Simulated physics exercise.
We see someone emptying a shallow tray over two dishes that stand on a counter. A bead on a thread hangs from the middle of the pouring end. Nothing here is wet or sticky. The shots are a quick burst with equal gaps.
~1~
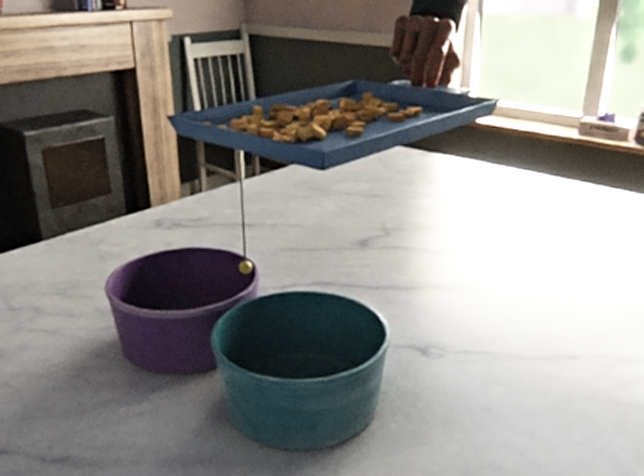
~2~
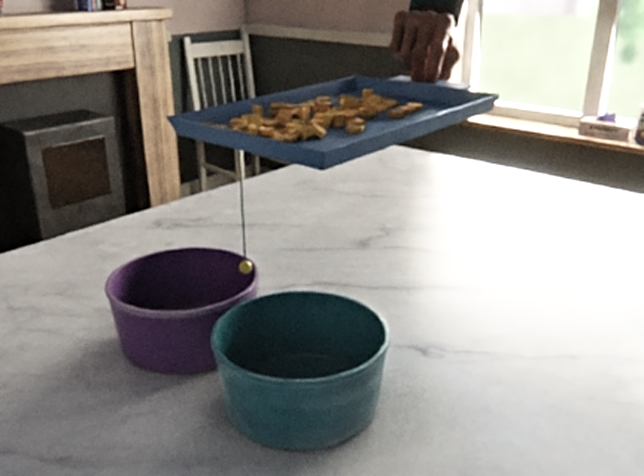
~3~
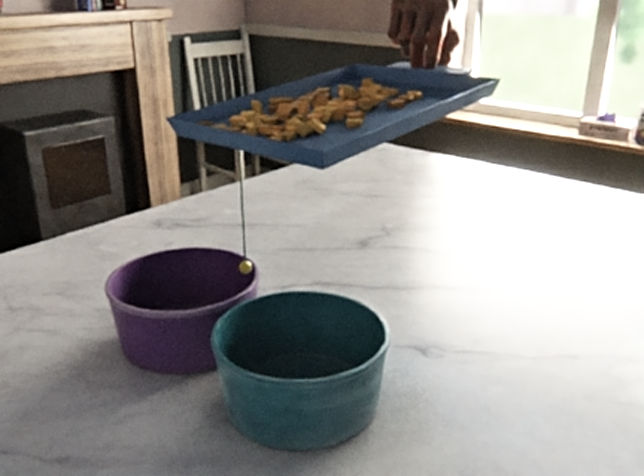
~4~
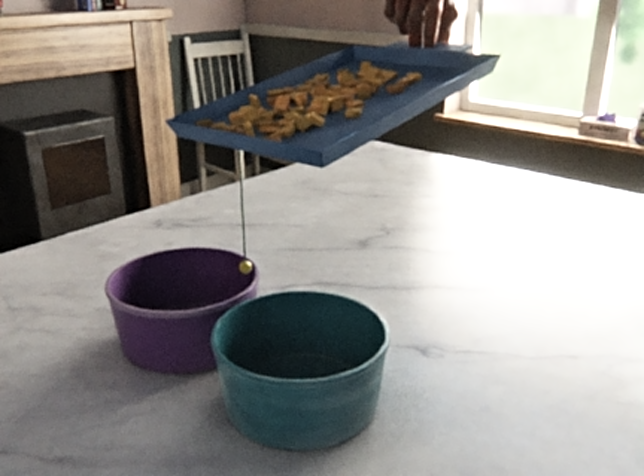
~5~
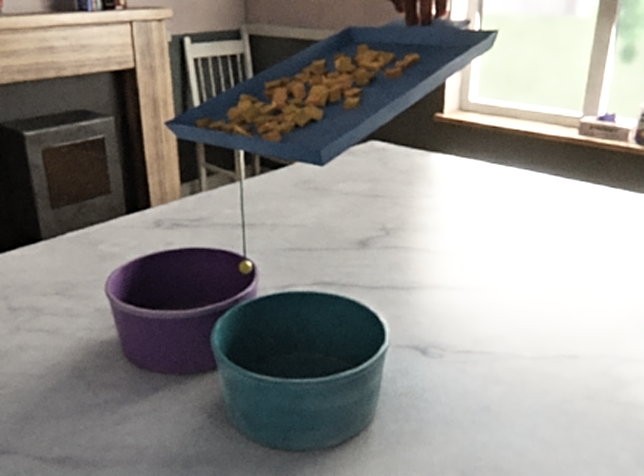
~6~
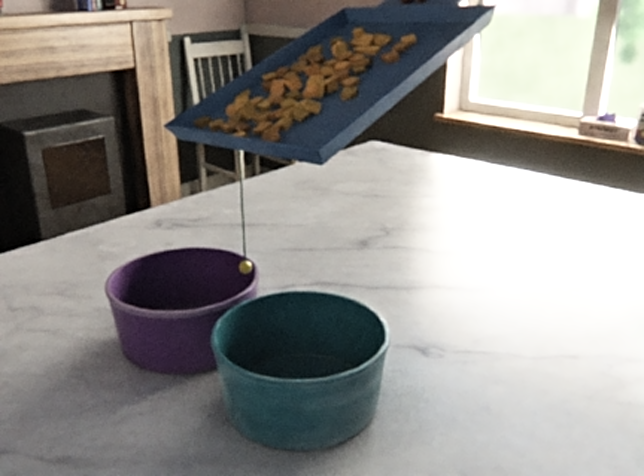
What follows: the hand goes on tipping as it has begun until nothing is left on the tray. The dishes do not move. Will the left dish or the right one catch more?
The left one ends fuller.
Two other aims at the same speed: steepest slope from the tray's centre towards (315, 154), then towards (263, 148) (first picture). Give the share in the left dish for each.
Roughly 0 per cent, and 50 per cent.
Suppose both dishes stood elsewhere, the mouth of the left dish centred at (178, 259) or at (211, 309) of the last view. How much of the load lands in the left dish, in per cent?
About 60 and 50 per cent.
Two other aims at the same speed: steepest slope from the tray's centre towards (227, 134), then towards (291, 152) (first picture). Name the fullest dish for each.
First the left dish, then the dish on the right.
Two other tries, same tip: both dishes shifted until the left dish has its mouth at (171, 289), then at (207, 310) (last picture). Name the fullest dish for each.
First the left one, then left.
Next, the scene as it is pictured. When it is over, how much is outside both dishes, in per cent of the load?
Some 10 per cent.
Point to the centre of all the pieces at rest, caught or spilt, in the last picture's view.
At about (174, 341).
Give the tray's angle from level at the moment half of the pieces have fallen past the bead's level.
At about 95°.
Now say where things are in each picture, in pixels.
The first picture shows corners of the pouring end (176, 116) and (323, 149), level; middle of the load (322, 120), cereal squares; left dish (123, 329); right dish (238, 398); bead on its thread (246, 267).
The second picture shows corners of the pouring end (176, 116) and (322, 149), level; middle of the load (322, 118).
The third picture shows corners of the pouring end (175, 117) and (321, 148), tipped barely, lowest at the left corner; middle of the load (321, 111).
The fourth picture shows corners of the pouring end (174, 119) and (320, 147), tipped a little, lowest at the left corner; middle of the load (320, 102).
The fifth picture shows corners of the pouring end (173, 121) and (318, 146), tipped a little, lowest at the left corner; middle of the load (318, 92).
The sixth picture shows corners of the pouring end (172, 123) and (316, 146), tipped clearly, lowest at the left corner; middle of the load (315, 82); left dish (123, 329); right dish (238, 398).
Just after the last frame, tray tipped steeply; almost all on the tray; about a tenth in the air.
A moment on, tray tipped right over; about a tenth on the tray; about a tenth in the right dish; roughly half in the left dish; about a tenth outside both; roughly a quarter in the air.
Further on, tray tipped past a quarter turn; about a tenth in the right dish; the larger part in the left dish; about a tenth outside both.
When it is over, tray tipped past a quarter turn; about a tenth in the right dish; the larger part in the left dish; about a tenth outside both.
